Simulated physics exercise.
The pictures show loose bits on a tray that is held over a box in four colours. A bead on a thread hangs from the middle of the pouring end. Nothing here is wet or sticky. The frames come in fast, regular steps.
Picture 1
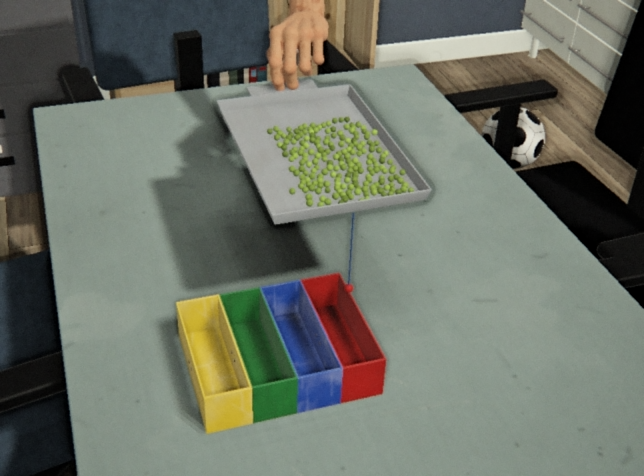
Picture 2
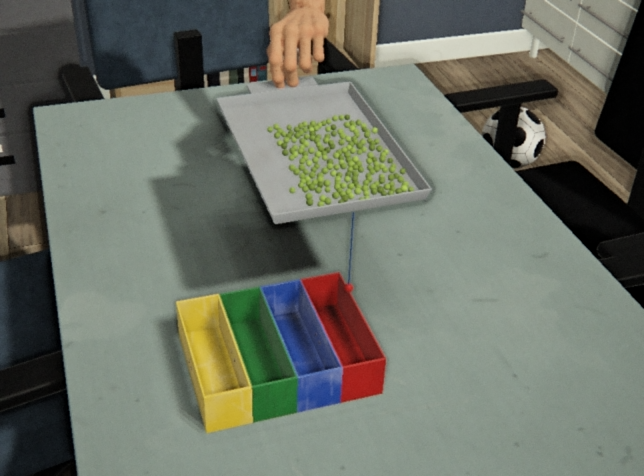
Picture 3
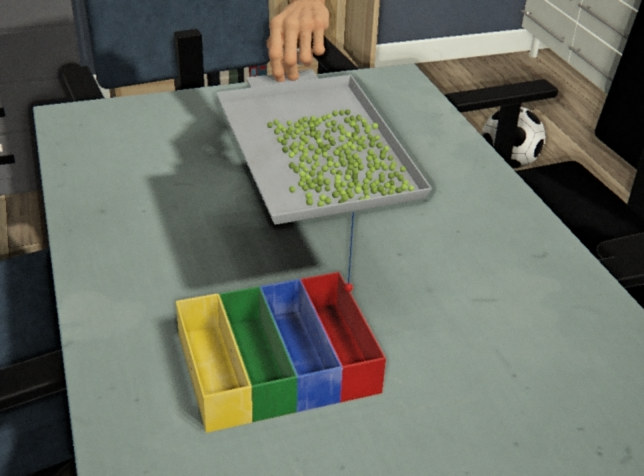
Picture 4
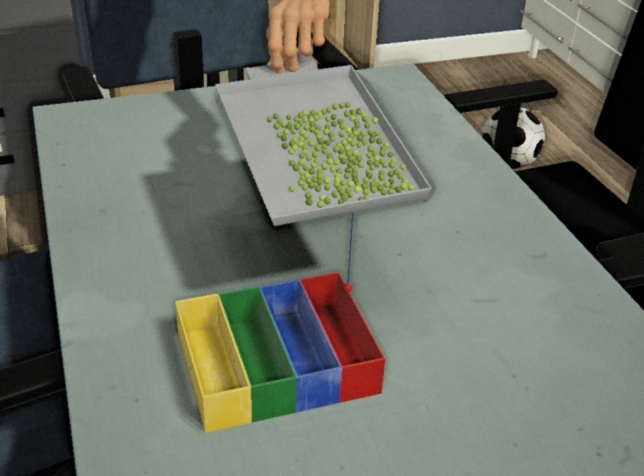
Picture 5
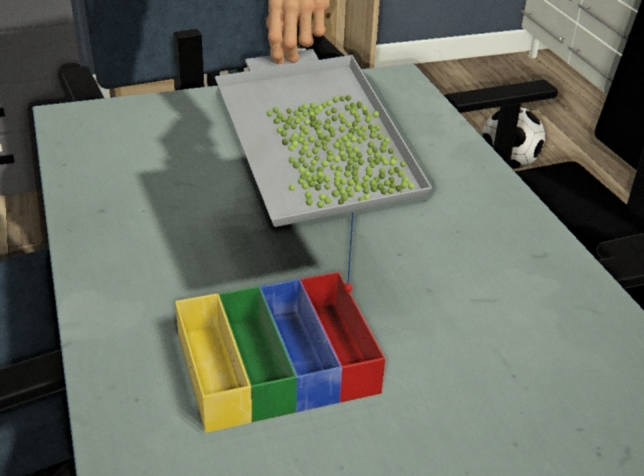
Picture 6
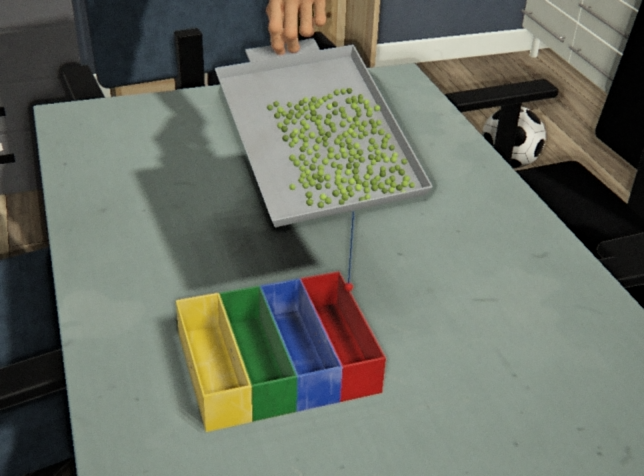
The clip opens on a hand holding a gray tray of small green peas above a table, with a box of yellow, green, blue and red cells below. The hand gradually raises the far end, tilting the tray slightly toward the box, while the peas barely shift and the box stays still.
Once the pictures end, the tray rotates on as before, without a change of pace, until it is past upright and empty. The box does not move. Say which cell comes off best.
The blue one ends fullest.
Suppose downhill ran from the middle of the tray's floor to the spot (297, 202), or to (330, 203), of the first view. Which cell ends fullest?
One: The blue one. Two: The blue cell.
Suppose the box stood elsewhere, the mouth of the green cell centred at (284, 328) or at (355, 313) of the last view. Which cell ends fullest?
At the first place that green cell, at the second that yellow cell.
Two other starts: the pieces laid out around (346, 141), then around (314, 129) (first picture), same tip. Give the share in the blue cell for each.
About 40 and 60 per cent.
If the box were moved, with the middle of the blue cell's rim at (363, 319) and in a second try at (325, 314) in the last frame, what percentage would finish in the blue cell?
Near 20 % and 30 %.
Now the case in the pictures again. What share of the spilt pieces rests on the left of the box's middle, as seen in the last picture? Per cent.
Near 10 %.
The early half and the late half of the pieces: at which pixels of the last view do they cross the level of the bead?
First near (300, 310), later near (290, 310).
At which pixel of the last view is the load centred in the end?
Around (301, 365).
Shortly afterwards, tray tipped steeply; all but a few on the tray; only a few in the green cell; only a few falling or outside the box.
Next, tray tipped right over; near a quarter on the tray; near a quarter in the blue cell; a little in the green cell; a little in the red cell; near a quarter falling or outside the box.
Some moments later, tray tipped past a quarter turn; near half in the blue cell; near a quarter in the green cell; near a quarter in the red cell; a little falling or outside the box.
In the end, tray tipped past a quarter turn; near half in the blue cell; near a quarter in the green cell; near a quarter in the red cell; none at all in the yellow cell; a little outside the box.
